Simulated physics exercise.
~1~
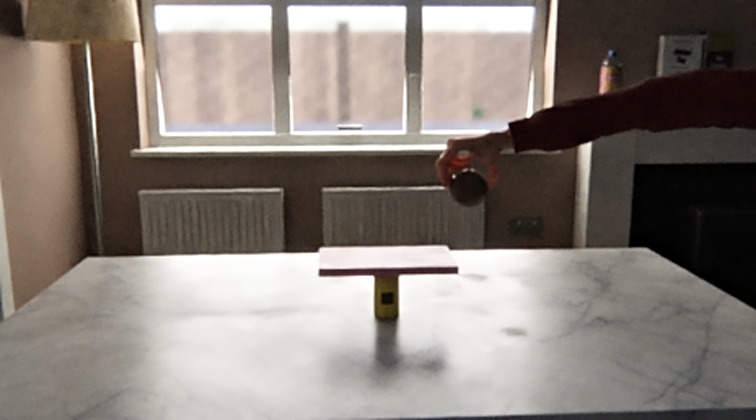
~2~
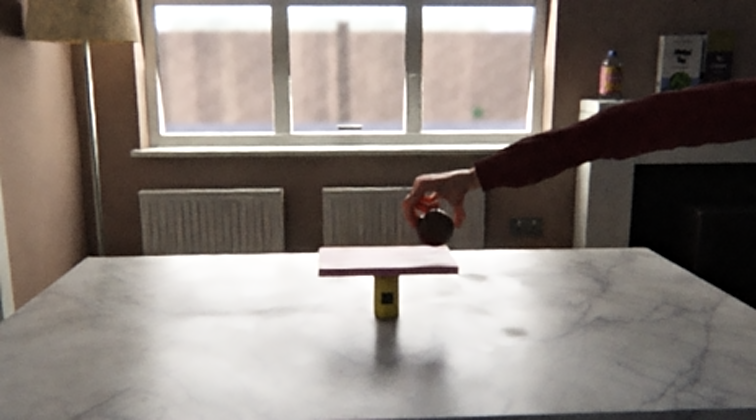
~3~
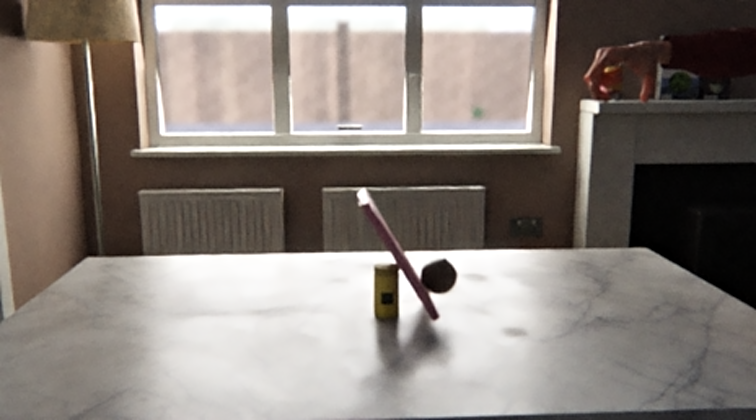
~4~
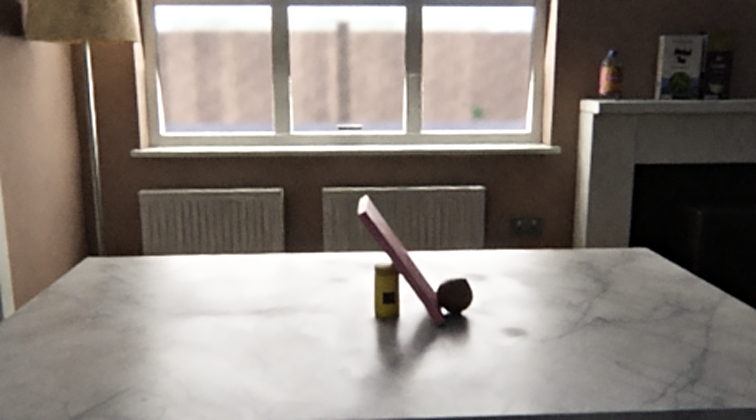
A hand sets a brown onion on a pink board, which tips off the shaker.
